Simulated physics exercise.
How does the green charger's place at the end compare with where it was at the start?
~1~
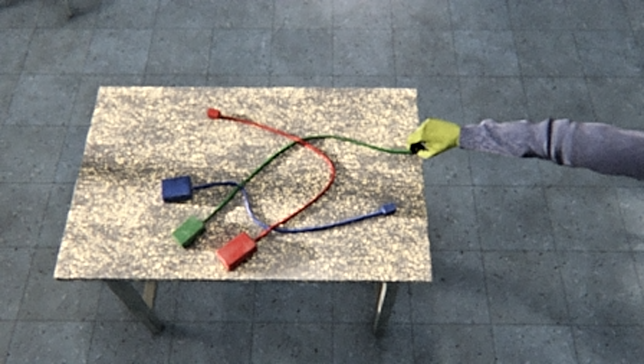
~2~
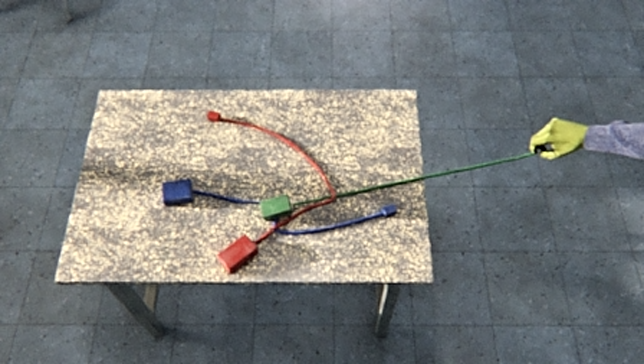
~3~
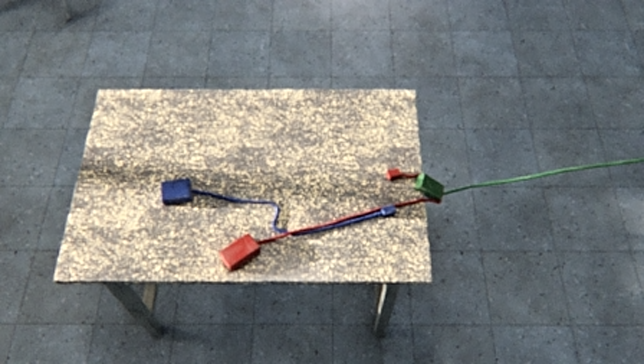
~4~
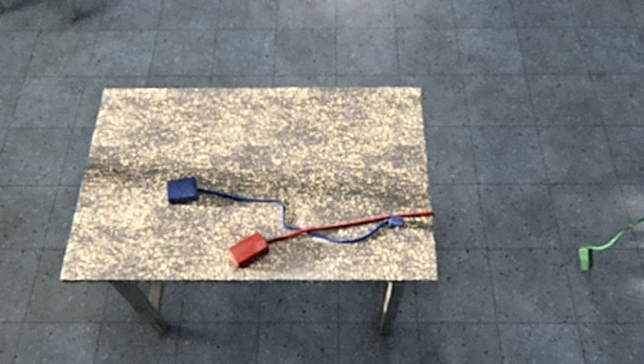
At the start the green charger lies on the left part of the table, between the blue and red chargers. At the end it is off the table, out beyond the right edge.
